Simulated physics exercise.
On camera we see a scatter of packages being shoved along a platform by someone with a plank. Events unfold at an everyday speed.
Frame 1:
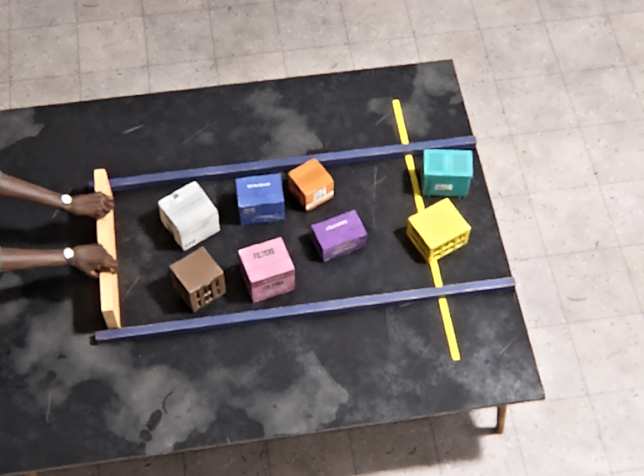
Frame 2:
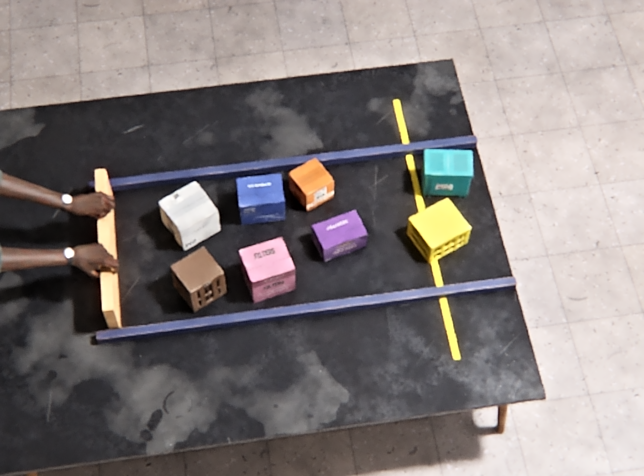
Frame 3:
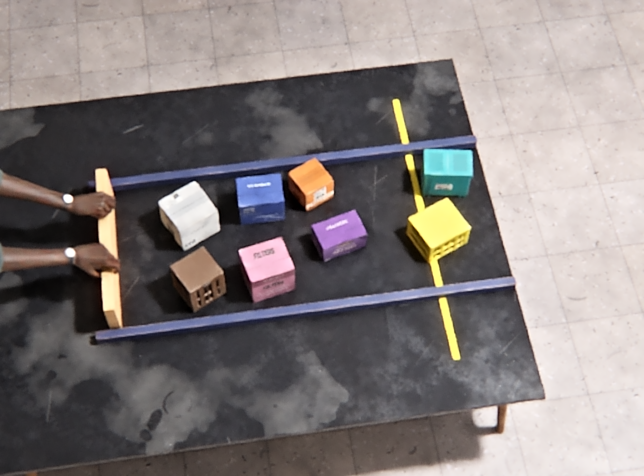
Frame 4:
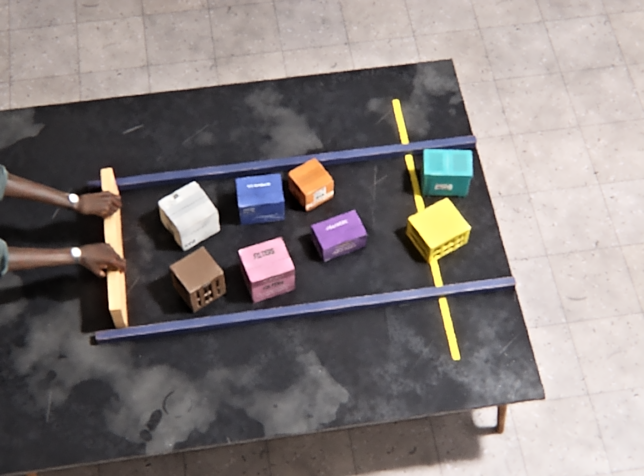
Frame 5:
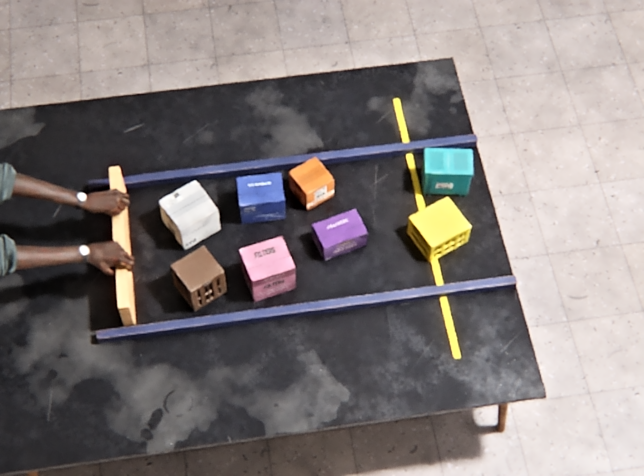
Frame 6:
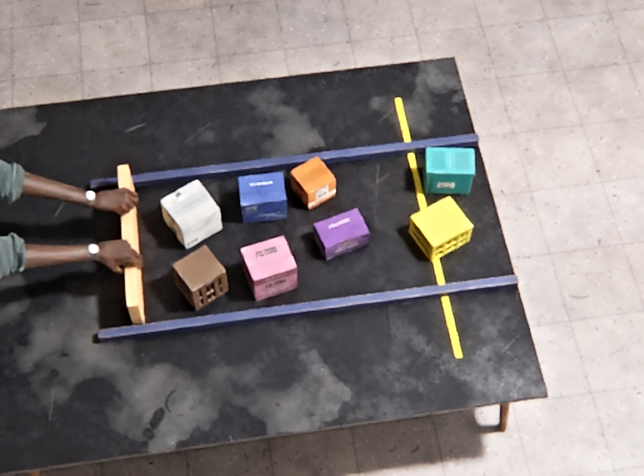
In the video, colourful boxes sit between two blue rails on a dark table, with a yellow tape line at the right. Two hands hold a wooden plank at the left and slide it slightly rightward while the boxes stay essentially still.
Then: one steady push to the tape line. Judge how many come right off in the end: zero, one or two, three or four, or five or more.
Three, or at most four, fall.
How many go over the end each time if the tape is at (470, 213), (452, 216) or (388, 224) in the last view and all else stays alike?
Counts per try, in order: 6 / 6 / 1.
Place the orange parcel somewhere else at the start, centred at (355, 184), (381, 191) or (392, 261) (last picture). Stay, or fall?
In order of the places given, the orange parcel is gone, then is gone, then is gone.
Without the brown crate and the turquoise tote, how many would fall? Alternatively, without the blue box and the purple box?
2 in the first case and 0 in the second.
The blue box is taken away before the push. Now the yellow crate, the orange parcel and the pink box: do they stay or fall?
Note: Yellow crate falls away / orange parcel stays up top / pink box stays up top.
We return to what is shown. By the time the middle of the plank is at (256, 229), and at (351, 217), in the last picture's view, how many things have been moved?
Tally at point one: 6; at point two: 8.
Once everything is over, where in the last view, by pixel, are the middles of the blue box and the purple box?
You'll find the first one at (482, 164) and the second at (487, 212).
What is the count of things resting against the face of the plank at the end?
Contact count: 2.
Soon after, none off yet; turquoise tote at rest near (448, 172); yellow crate at rest near (440, 229); purple box at rest near (341, 234).
Then, none off yet; turquoise tote at rest near (448, 172); yellow crate at rest near (440, 229); purple box moved a little near (363, 226).
Further on, none off yet; turquoise tote tipped a little near (502, 173); yellow crate moved about its own width near (477, 225); purple box moved well along near (432, 218).
By the end, the number that fall off is three or four; fallen, orange parcel, yellow crate and turquoise tote.
